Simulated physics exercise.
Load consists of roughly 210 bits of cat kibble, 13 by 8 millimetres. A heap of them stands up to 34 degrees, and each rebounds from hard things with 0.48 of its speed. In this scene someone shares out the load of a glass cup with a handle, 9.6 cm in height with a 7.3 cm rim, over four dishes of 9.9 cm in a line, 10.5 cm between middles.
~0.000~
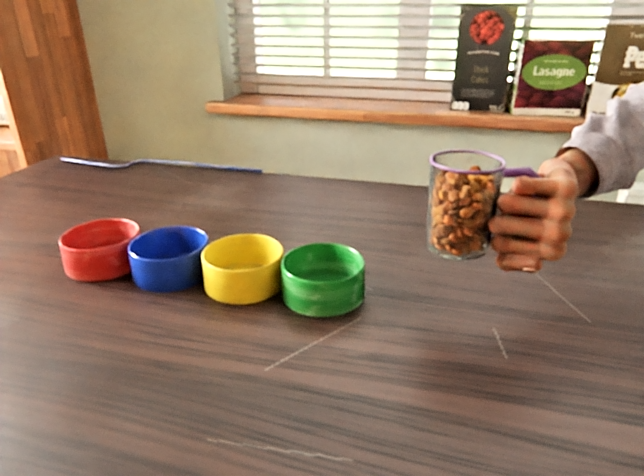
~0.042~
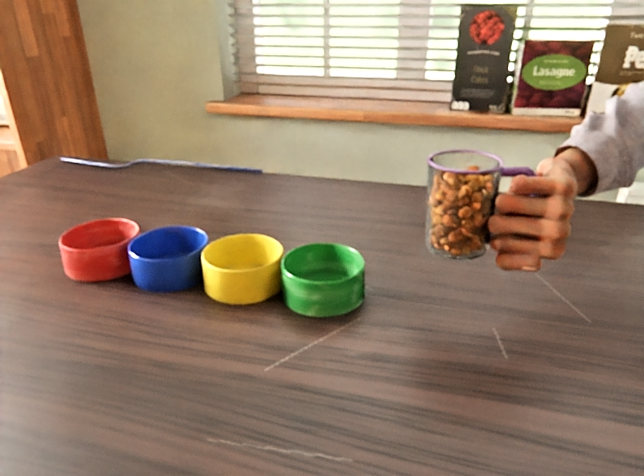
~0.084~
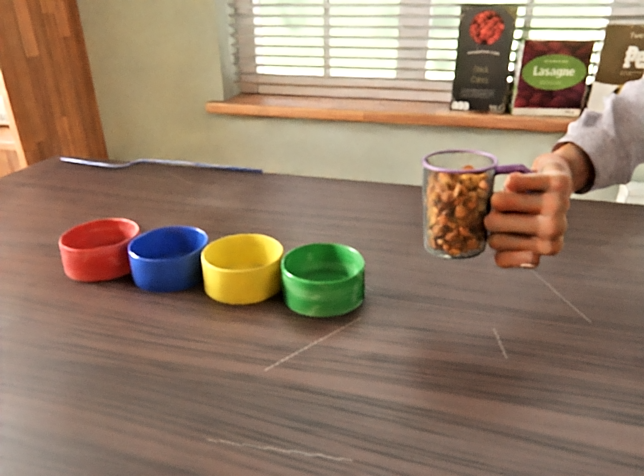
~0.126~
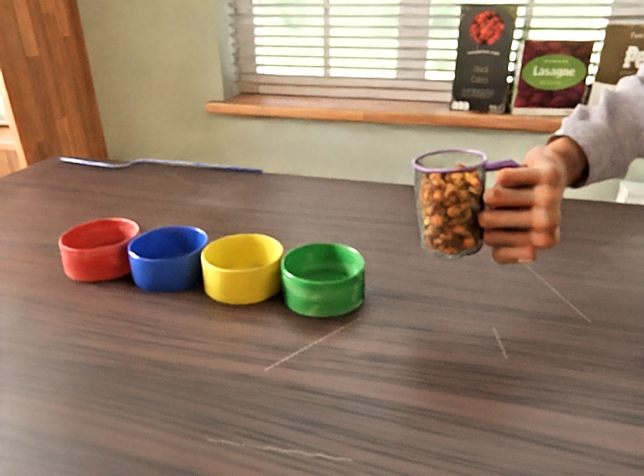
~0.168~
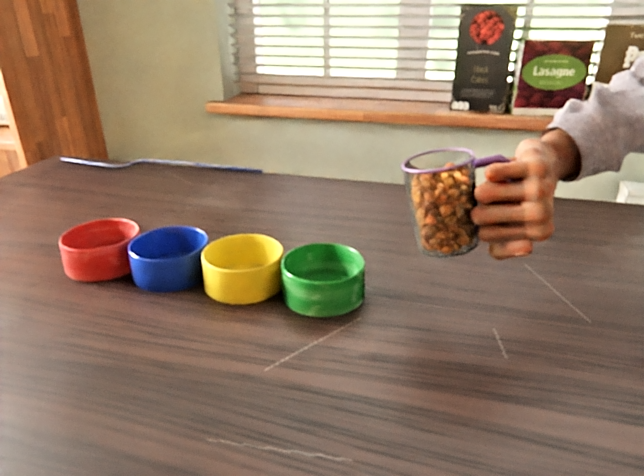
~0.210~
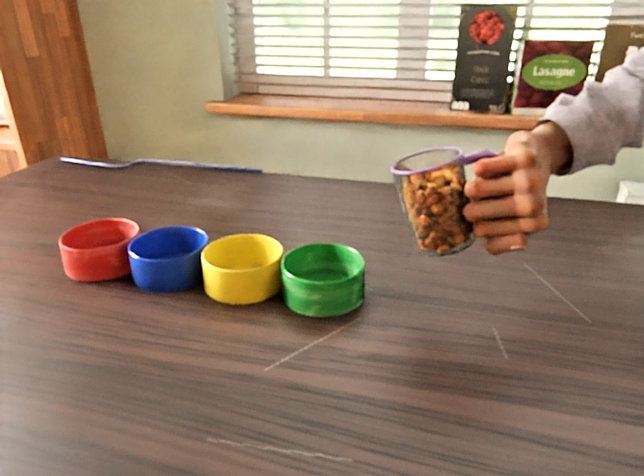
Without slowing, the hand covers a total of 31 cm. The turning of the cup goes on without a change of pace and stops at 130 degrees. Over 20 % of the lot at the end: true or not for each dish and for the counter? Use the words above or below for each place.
Red: Below; blue: Below; green: Below; yellow: Above; counter: Below.
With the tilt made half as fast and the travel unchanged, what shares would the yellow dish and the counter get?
Result: Yellow dish 0, counter 0.
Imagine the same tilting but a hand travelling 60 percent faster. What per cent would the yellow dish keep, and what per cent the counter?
Shares: Yellow 0, counter 0.
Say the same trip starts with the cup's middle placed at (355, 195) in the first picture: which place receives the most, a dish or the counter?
The biggest share goes to blue.
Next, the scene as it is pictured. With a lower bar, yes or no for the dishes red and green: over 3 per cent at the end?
So red is a miss and green is a miss.
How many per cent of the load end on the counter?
The figure is about 10 percent.
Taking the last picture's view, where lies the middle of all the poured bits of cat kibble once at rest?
Est. centre at rest: (232, 267) px.
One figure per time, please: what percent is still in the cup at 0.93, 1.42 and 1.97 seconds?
Roughly 100, then 5, then 0.
After 0.93 s, tilt 98 degrees; cup holds 100 %.
After 1.42 s, tilt 130 degrees; cup holds 5 %, yellow 90 %.
After 1.97 s, tilt 130 degrees; cup holds 0 %, blue 10 %, yellow 80 %.
In the end, at 2.3 s, red 0 %, blue 10 %, green 0 %, yellow 80 %, counter 10 %.
